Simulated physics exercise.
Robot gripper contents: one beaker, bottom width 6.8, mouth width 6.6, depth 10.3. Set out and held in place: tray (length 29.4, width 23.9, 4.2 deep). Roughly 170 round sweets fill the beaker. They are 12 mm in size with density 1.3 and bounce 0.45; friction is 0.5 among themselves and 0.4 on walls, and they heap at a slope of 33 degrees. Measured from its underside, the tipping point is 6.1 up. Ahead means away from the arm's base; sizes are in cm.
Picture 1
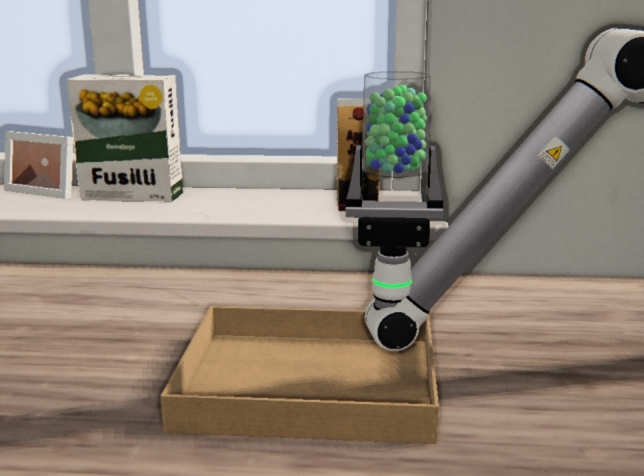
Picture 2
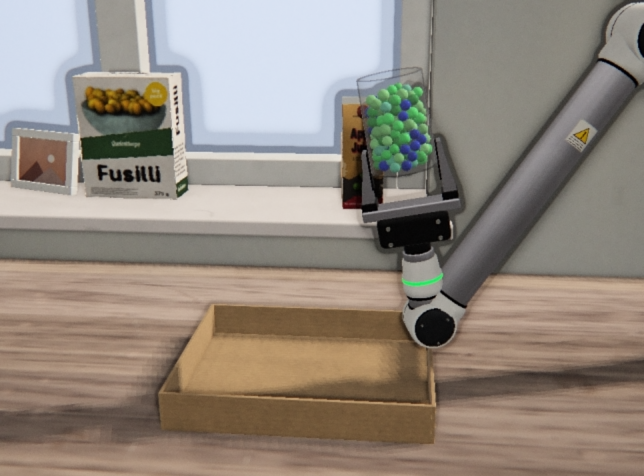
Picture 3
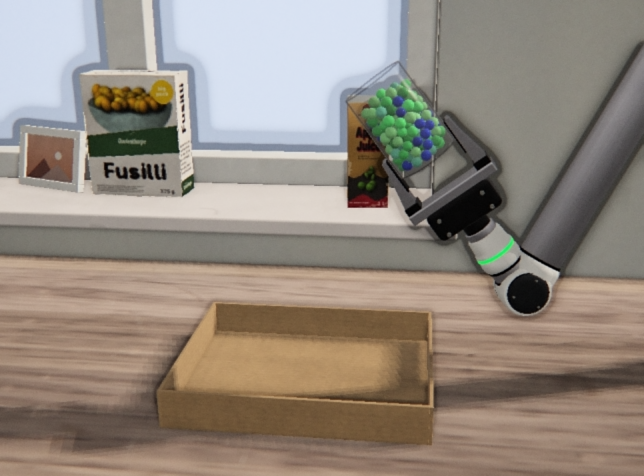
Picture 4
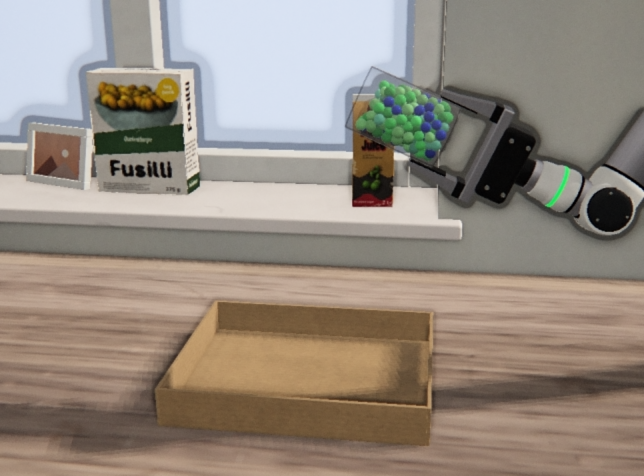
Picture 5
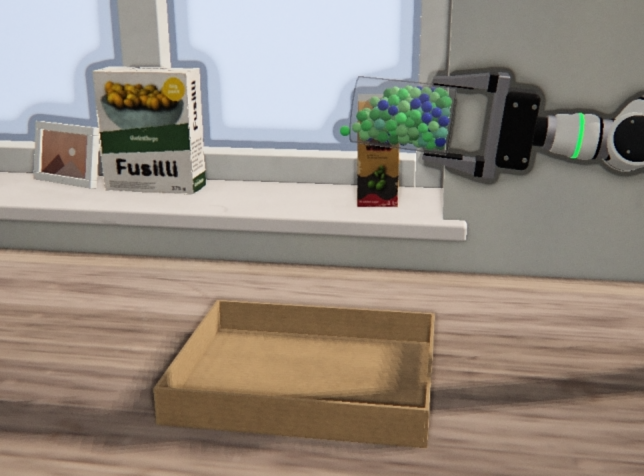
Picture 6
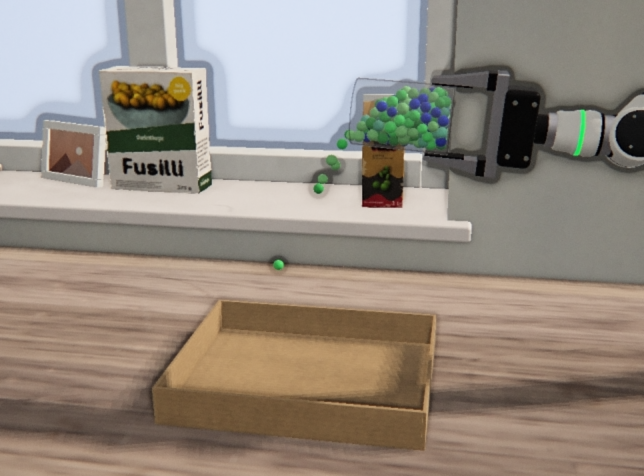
A robotic gripper holds a clear beaker full of green and blue round sweets upright near a windowsill, above and behind an empty cardboard tray. The arm swings to the right and tilts the beaker leftward until it lies almost on its side, and a few green sweets drop from its mouth.
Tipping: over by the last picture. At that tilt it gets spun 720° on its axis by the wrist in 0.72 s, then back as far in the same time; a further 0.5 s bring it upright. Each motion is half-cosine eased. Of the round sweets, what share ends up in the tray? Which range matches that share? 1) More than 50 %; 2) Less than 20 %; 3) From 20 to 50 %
3, from 20 to 50 %.
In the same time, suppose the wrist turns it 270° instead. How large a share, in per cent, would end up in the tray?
Then about 35 percent.
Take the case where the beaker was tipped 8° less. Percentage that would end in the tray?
15 %.
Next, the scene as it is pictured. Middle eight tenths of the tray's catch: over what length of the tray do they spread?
Roughly 14 centimetres.
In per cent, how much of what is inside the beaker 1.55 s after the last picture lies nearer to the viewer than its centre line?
Around 45 %.
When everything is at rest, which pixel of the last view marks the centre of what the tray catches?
Around (264, 371).
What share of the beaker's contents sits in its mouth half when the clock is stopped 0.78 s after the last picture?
Close to 40 per cent sits in the mouth half.
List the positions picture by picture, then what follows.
The beaker middle at (396, 125), upright; upper third of the load around (398, 107), from x 370 to 420, top at y 90; 166 in the beaker, in the first frame.
The beaker middle at (397, 123), tipped 11°; upper third of the load around (396, 105), from x 370 to 425, top at y 90, in the second frame.
The beaker middle at (401, 121), tipped 37°; upper third of the load around (398, 105), from x 365 to 440, top at y 85, in the third frame.
The beaker middle at (404, 117), tipped 67°; upper third of the load around (403, 103), from x 360 to 445, top at y 85, in the fourth frame.
The beaker middle at (404, 115), tipped 84°; upper third of the load around (415, 103), from x 345 to 445, top at y 90, in the fifth frame.
The beaker middle at (404, 116), tipped 86°; upper third of the load around (416, 104), from x 280 to 445, top at y 90; 161 in the beaker, 5 in flight or on a rim, in the sixth frame.
Then, 0.78 s on, tipped 86°, highest piece 35 above the table; 138 in the beaker, 24 in the tray, 1 on the table or floor, 3 in flight or on a rim.
Then, 1.55 s on, tipped 76°, highest piece 34 above the table; 115 in the beaker, 46 in the tray, 1 on the table or floor, 4 in flight or on a rim.
Then, 2.14 s on, upright, highest piece 35 above the table; 111 in the beaker, 53 in the tray, 2 on the table or floor.
Then, 2.84 s on, upright, highest piece 35 above the table; 111 in the beaker, 53 in the tray, 2 on the table or floor.
In the end, 111 in the beaker, 53 in the tray, 2 on the table or floor. That is 32 % in the tray.
